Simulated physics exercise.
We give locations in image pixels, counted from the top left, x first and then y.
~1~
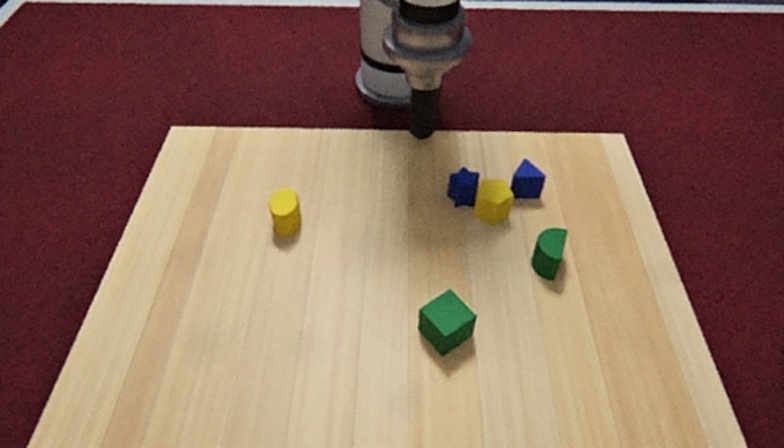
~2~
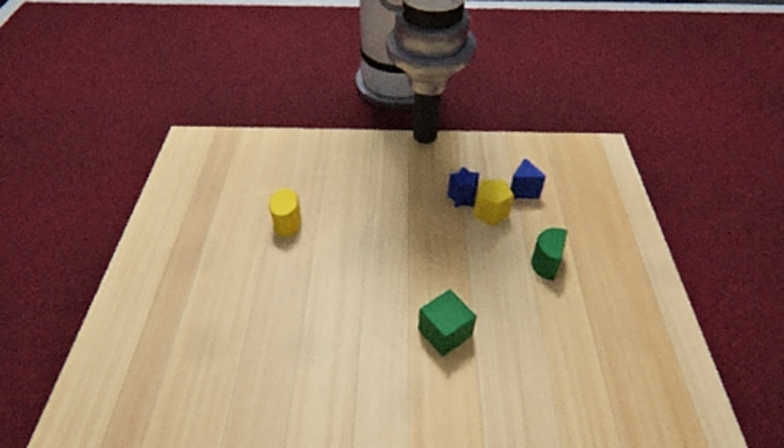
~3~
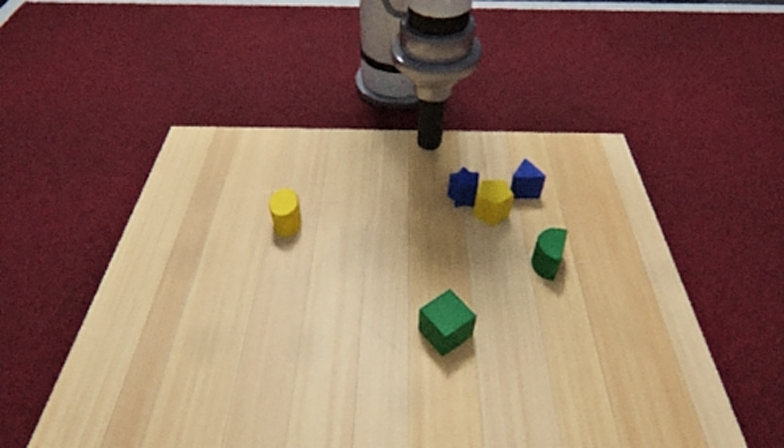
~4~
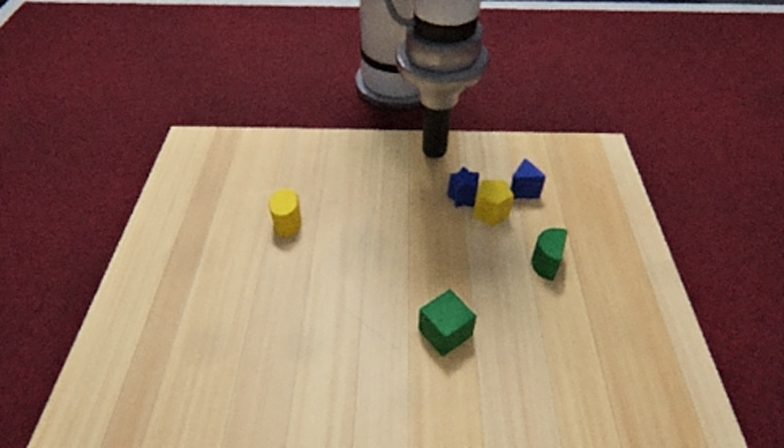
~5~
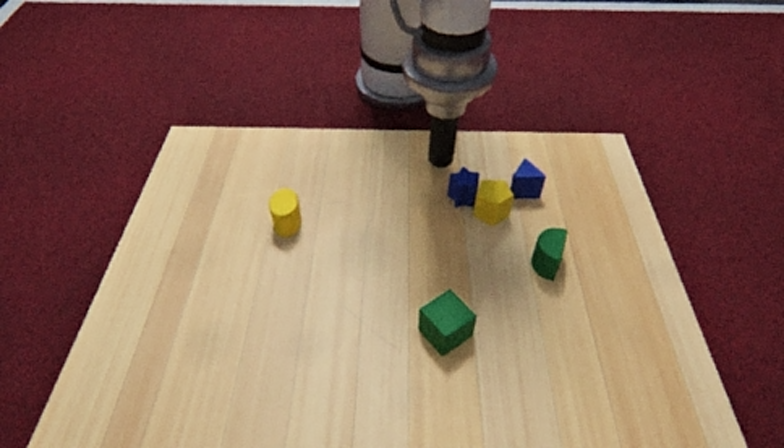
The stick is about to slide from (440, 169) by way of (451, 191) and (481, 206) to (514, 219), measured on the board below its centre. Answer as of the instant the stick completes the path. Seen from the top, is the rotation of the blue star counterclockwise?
I believe not.
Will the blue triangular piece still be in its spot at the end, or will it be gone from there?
Once the stick is done, the blue triangular piece remains in the old spot.
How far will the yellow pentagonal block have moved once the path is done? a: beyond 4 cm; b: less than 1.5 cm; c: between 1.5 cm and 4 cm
My pick is a.
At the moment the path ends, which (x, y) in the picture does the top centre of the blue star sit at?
When the path ends, it will be at (505, 212).
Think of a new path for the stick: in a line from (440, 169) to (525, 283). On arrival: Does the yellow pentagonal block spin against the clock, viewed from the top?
Yes.
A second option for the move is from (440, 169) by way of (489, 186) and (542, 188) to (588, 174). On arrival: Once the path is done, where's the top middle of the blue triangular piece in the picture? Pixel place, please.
I'd place it at (592, 175), taking the centre of its top.
On the path given first. One third of the way, stick (452, 183); blue star (471, 182); yellow pentagonal block (500, 193).
Two thirds of the way, stick (483, 198); blue star (495, 202), turned 25° clockwise; yellow pentagonal block (528, 208), turned 60° anticlockwise.
At the end, stick (516, 211); blue star (505, 212), turned 75° clockwise; yellow pentagonal block (544, 217), turned 85° anticlockwise; blue triangular piece unmoved; green half-round block (558, 246).
